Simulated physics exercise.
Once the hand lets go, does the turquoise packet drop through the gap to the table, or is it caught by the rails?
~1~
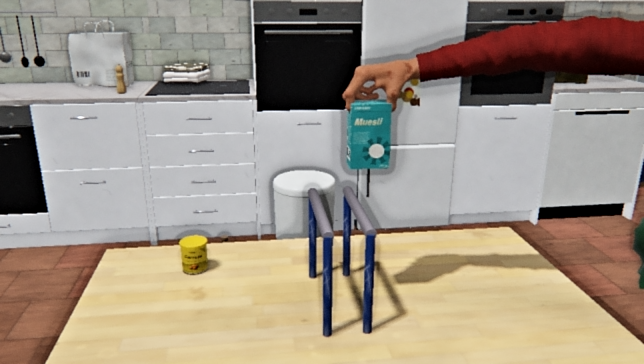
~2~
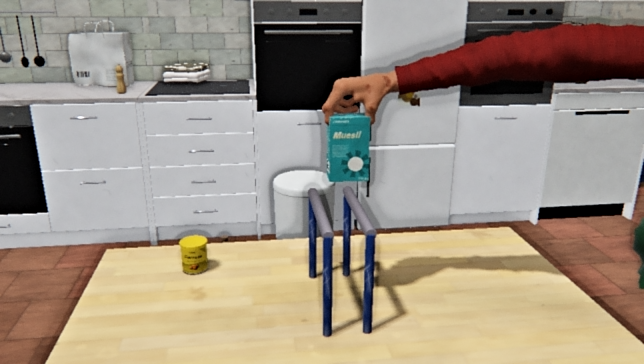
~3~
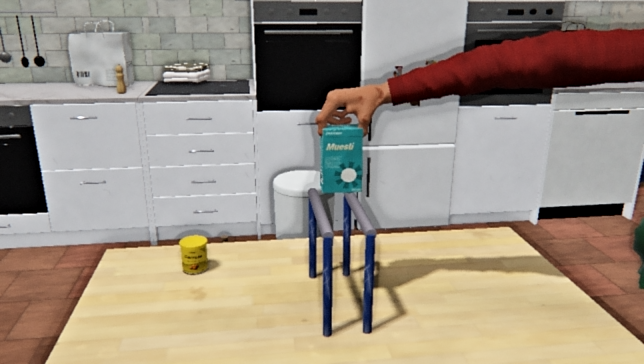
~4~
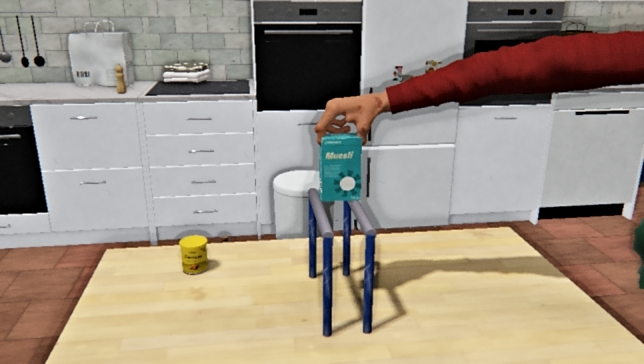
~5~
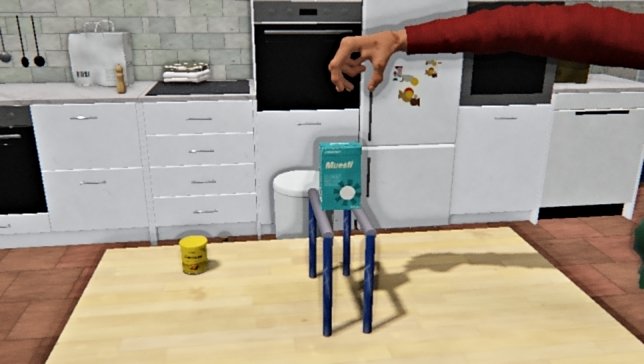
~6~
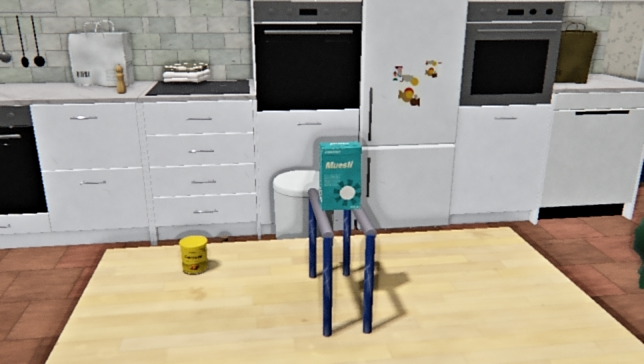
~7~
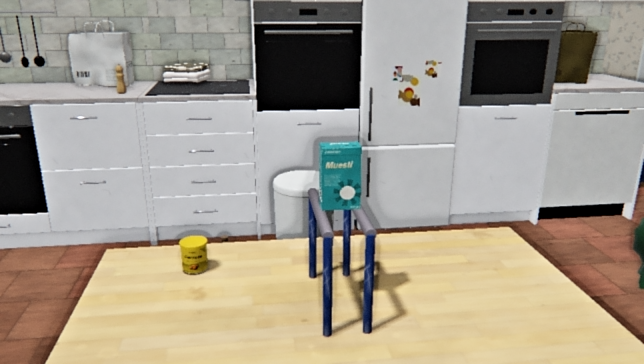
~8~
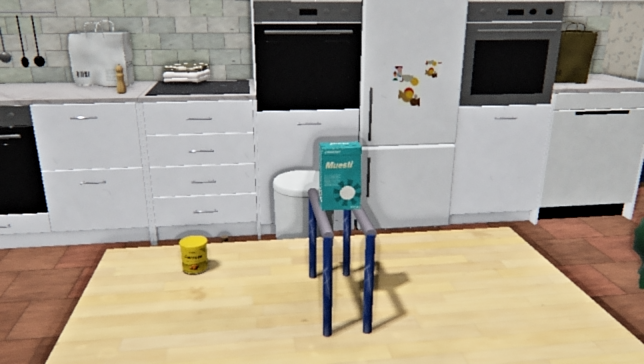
It is caught by the rails. The turquoise packet stays upright at the top of the gap after the hand has gone.
